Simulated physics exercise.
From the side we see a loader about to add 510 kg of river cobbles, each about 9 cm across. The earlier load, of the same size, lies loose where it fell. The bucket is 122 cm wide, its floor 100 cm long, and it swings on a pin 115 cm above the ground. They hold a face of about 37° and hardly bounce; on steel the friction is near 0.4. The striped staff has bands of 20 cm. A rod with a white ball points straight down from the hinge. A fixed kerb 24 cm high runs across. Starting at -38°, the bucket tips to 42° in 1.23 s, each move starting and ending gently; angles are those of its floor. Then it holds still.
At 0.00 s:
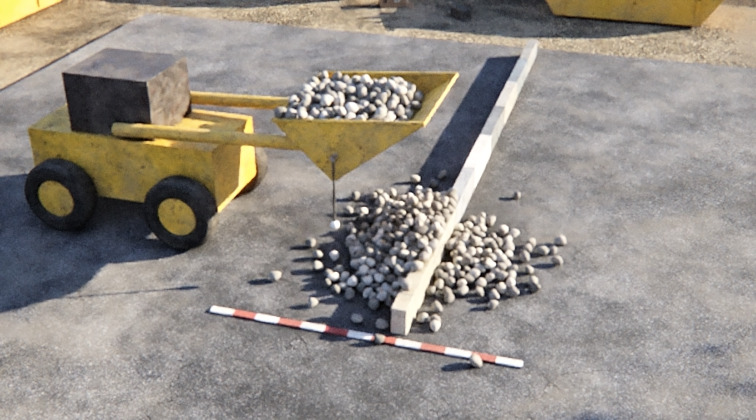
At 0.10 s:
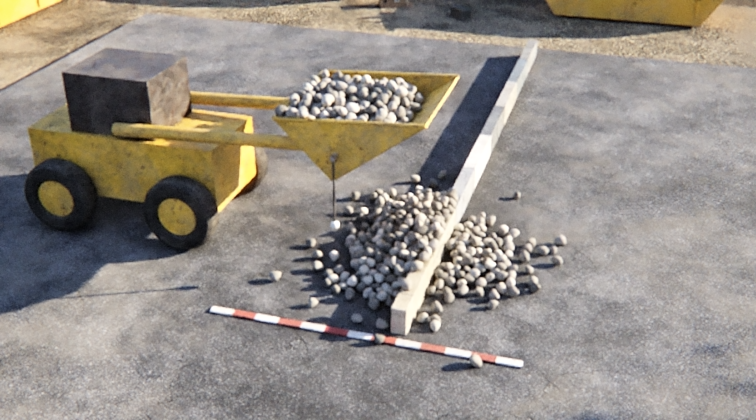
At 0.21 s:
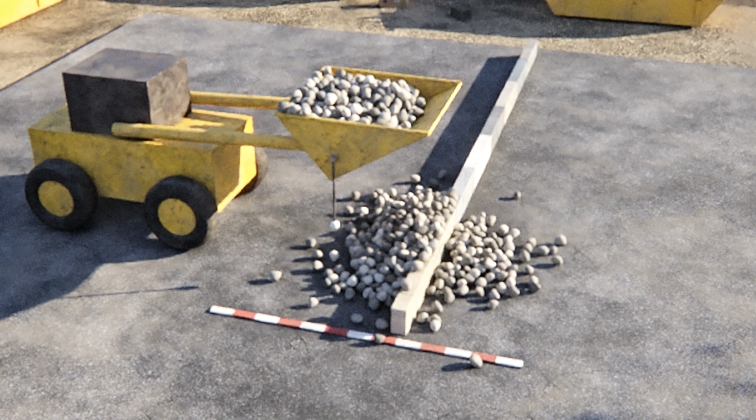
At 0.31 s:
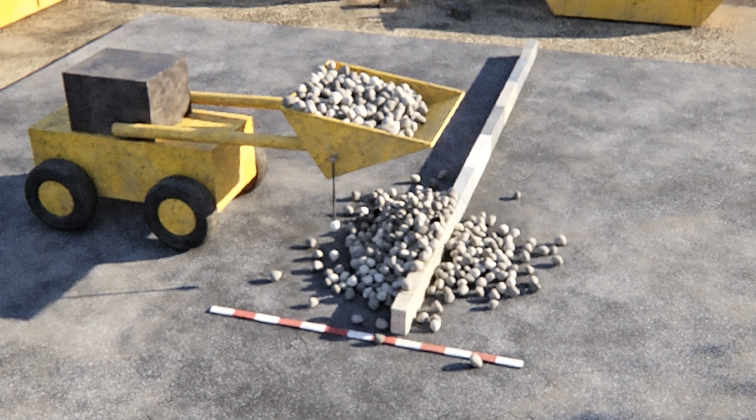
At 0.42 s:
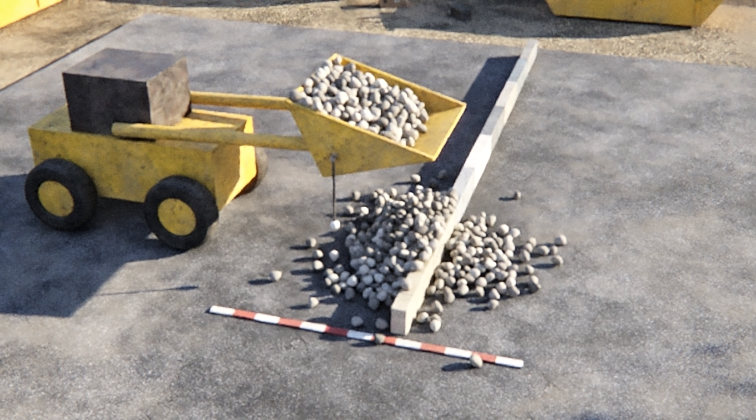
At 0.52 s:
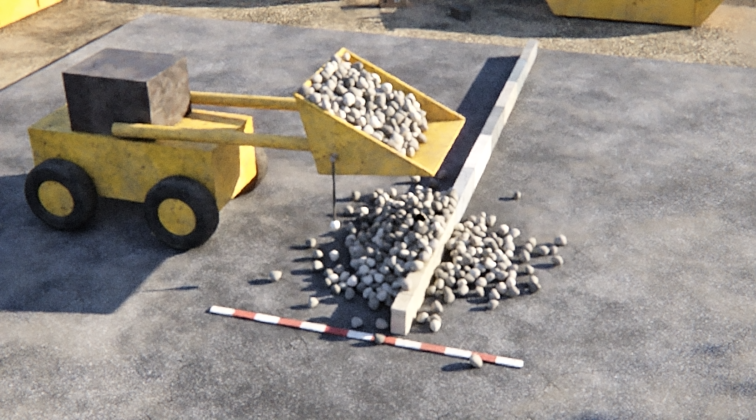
On a sunlit stretch of grey paved ground, seen from above and to one side by a still camera, parts of yellow containers show along the far edge. A yellow loader with a dark block on top stands at left, its raised bucket full of grey cobbles, near a loose heap straddling a pale kerb behind a red-and-white staff. The bucket slowly tilts forward, its right lip dipping while the stones inside shift with it.
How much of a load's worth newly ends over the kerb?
Some 71 per cent is added.
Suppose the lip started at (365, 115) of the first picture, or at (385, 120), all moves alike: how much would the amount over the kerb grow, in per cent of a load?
Near 5 per cent from the first place, 20 from the second.
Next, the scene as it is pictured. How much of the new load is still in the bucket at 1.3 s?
Roughly 55 per cent is still inside.
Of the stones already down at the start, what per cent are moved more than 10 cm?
Roughly 15 per cent of them.
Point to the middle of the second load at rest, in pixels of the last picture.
Around (470, 246).
After 0.9 s the floor is at 29°; in per cent of one load, 99 in the bucket, 81 on this side of the kerb, 20 over the kerb; the foremost stones are at (543, 260).
After 1.3 s the floor is at 42°; in per cent of one load, 53 in the bucket, 109 on this side of the kerb, 38 over the kerb; the foremost stones are at (543, 260).
After 1.7 s the floor is at 42°; in per cent of one load, 14 in the bucket, 113 on this side of the kerb, 73 over the kerb; the foremost stones are at (556, 252).
After 4.4 s the floor is at 42°; in per cent of one load, 1 in the bucket, 108 on this side of the kerb, 91 over the kerb; the foremost stones are at (661, 293). Net gain over the kerb, 71.
